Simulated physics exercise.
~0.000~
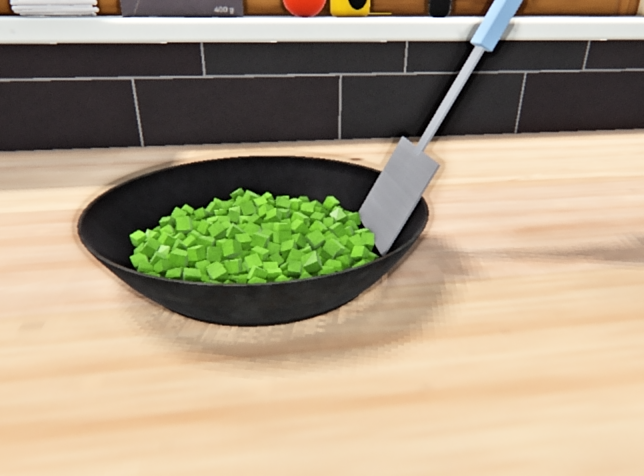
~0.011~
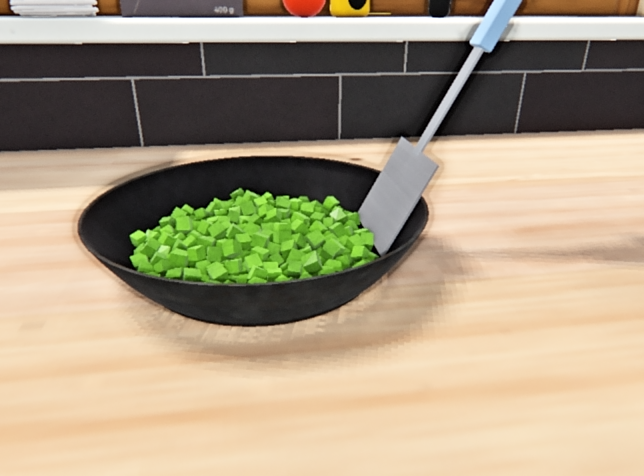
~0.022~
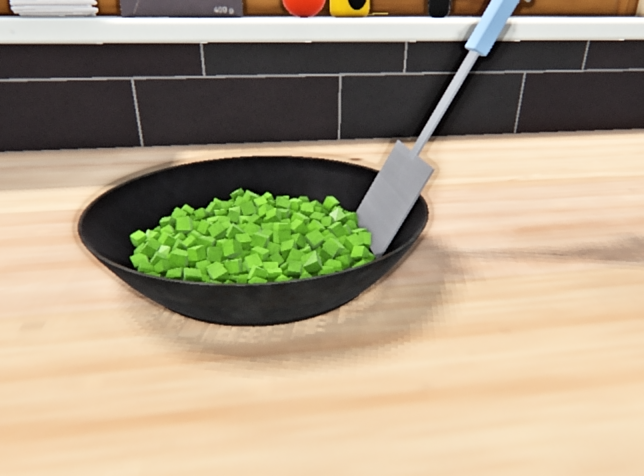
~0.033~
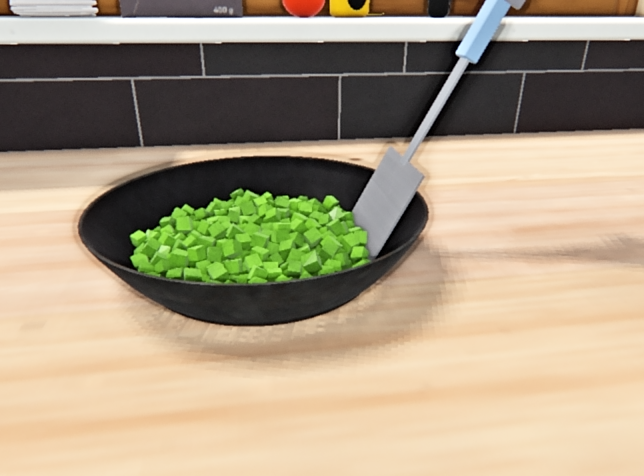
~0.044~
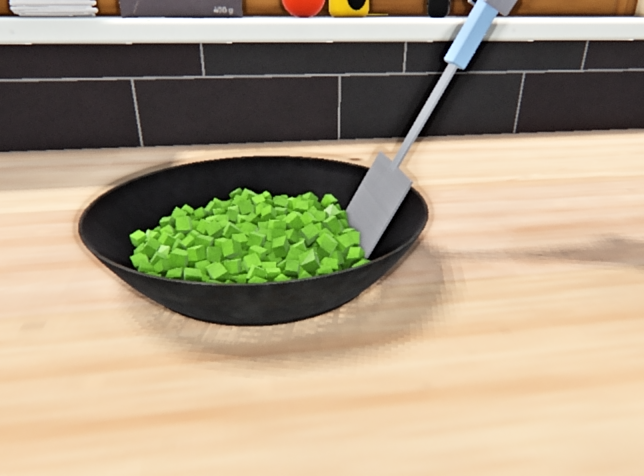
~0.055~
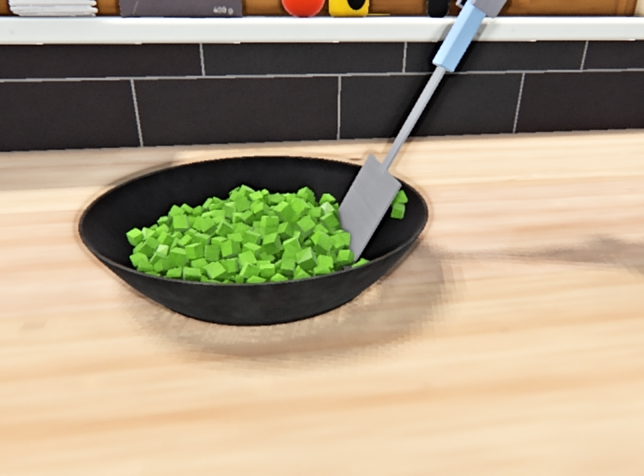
An arm slides a spatula leftward through green vegetable dice in a still black frying pan.
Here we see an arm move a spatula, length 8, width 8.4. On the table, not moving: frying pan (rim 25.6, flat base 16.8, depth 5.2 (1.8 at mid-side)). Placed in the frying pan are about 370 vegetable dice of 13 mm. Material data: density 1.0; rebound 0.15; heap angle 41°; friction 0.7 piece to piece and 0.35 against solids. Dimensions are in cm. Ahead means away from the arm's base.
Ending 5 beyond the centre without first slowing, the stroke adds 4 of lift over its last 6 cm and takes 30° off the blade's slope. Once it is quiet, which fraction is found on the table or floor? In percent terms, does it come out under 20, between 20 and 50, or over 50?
It comes out under 20 %.
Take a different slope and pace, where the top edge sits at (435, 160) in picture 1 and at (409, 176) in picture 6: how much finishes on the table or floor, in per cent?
About 0 per cent.
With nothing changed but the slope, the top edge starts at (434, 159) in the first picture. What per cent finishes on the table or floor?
About 5 per cent.
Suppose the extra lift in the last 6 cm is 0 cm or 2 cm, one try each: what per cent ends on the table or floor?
Roughly 5 per cent, then 5 per cent.
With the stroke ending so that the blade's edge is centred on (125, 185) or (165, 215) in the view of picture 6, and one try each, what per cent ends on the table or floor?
Around 40 per cent for the first try and 15 per cent for the second.
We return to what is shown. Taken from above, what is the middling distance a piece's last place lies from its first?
About 5 cm.
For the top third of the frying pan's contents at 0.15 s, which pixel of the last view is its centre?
I'd put it somewhere near (187, 216).
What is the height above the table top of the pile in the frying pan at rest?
Near 7.0 centimetres high.
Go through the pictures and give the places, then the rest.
In the first picture, spatula top edge at (420, 149), sloping 62°; upper third of the load around (259, 230), from x 140 to 370, top at y 195; 372 in the frying pan.
In the second picture, spatula top edge at (419, 150), sloping 62°; upper third of the load around (259, 230), from x 140 to 370, top at y 195.
In the third picture, spatula top edge at (415, 153), sloping 62°; upper third of the load around (261, 231), from x 140 to 370, top at y 195.
In the fourth picture, spatula top edge at (406, 159), sloping 62°; upper third of the load around (264, 230), from x 140 to 370, top at y 195.
In the fifth picture, spatula top edge at (395, 165), sloping 62°; upper third of the load around (266, 228), from x 140 to 375, top at y 195.
In the sixth picture, spatula top edge at (384, 167), sloping 62°; upper third of the load around (262, 223), from x 135 to 400, top at y 195; 372 in the frying pan.
By 0.10 s, sloping 62°, highest piece 15 above the table; 370 in the frying pan, 2 on the blade or in flight.
By 0.15 s, sloping 50°, highest piece 24 above the table; 370 in the frying pan, 2 on the blade or in flight.
By 0.38 s, sloping 32°, highest piece 32 above the table; 341 in the frying pan, 20 on the table or floor, 11 on the blade or in flight.
By 1.43 s, sloping 32°, highest piece 7 above the table; 339 in the frying pan, 33 on the table or floor.
Final count, 339 in the frying pan, 33 on the table or floor. That is 9 % on the table or floor.
